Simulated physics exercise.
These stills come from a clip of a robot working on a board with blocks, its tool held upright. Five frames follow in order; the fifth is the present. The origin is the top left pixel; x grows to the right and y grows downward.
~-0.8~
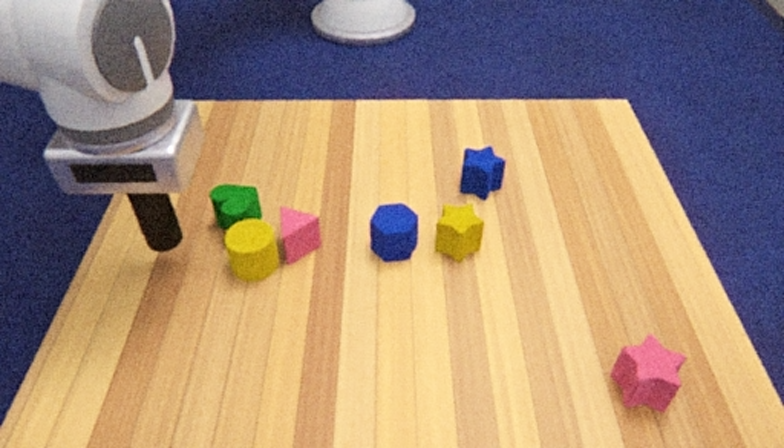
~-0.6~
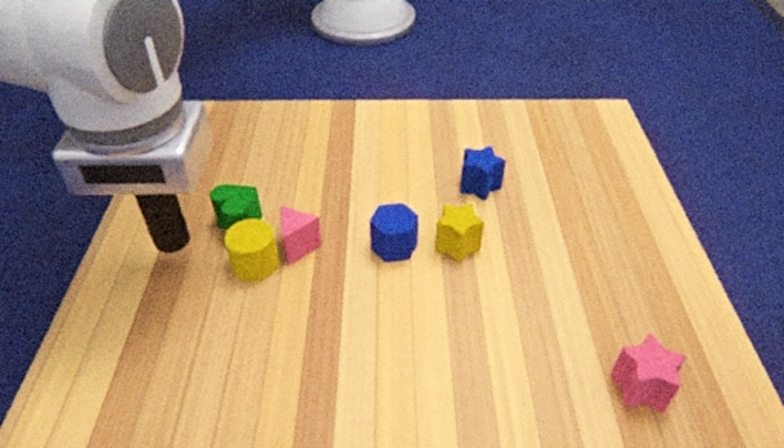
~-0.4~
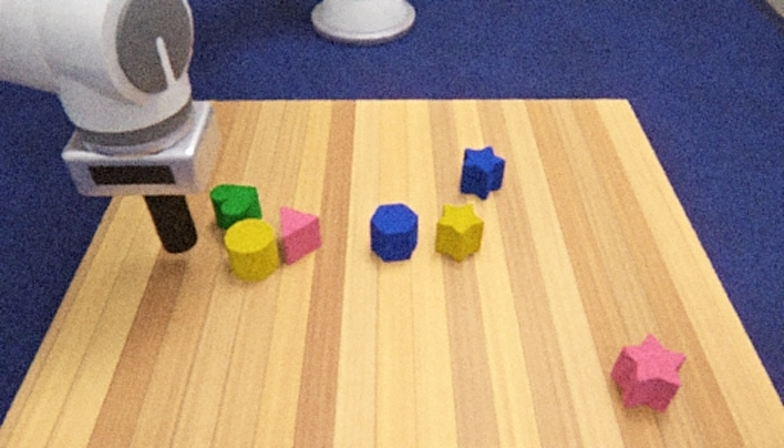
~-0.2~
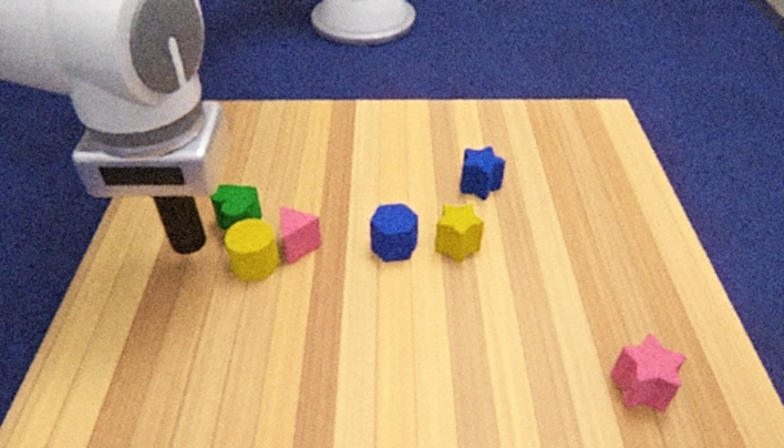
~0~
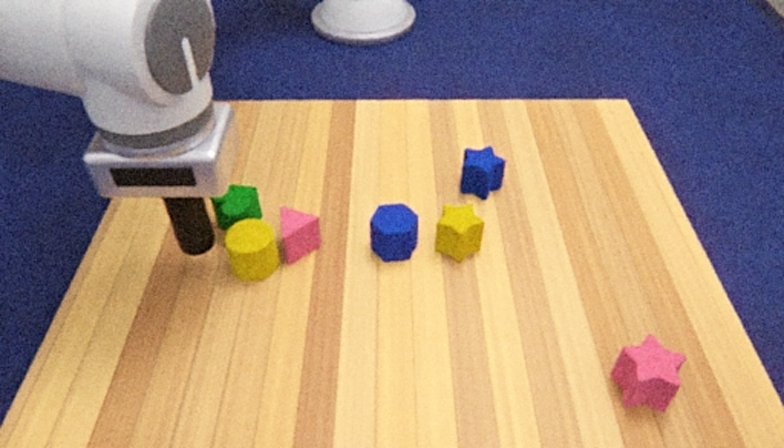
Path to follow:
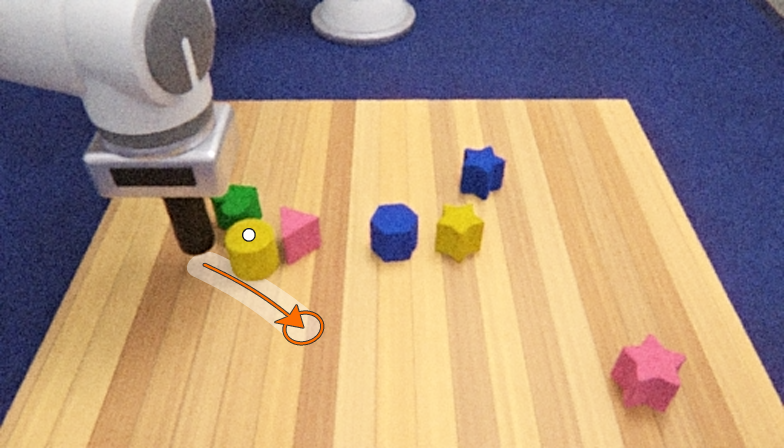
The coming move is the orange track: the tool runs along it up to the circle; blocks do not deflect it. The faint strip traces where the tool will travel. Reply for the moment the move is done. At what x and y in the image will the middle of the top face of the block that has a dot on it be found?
The centre of its top will be at (289, 243).
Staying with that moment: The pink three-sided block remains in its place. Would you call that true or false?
False.
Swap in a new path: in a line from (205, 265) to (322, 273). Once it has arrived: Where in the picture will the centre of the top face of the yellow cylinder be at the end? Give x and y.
I predict (361, 236).
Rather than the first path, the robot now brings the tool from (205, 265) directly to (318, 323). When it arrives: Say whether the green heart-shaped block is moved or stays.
Well, the green heart-shaped block holds its place.
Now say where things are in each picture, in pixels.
In the first frame, tool's lower end at (166, 241); green heart-shaped block at (233, 197); yellow cylinder at (249, 235); pink three-sided block at (294, 219).
In the second frame, tool at (173, 242); blocks still.
In the third frame, tool at (181, 242); blocks still.
In the fourth frame, tool at (189, 243); blocks still.
In the fifth frame, tool at (198, 244); green heart-shaped block at (233, 197); yellow cylinder at (249, 235); pink three-sided block at (294, 219).
Drawn move, from (205, 265) by way of (239, 282) and (271, 303) to (303, 328); the dot is on the yellow cylinder.
On the path given first. One third of the way, tool at (234, 262); yellow cylinder at (272, 238); pink three-sided block at (302, 218), turned 25° anticlockwise.
Two thirds of the way, tool at (267, 283); yellow cylinder at (289, 243); pink three-sided block at (306, 216), turned 40° anticlockwise.
At the end, tool at (300, 308); green heart-shaped block still; yellow cylinder at (289, 243); pink three-sided block at (306, 216), turned 40° anticlockwise.
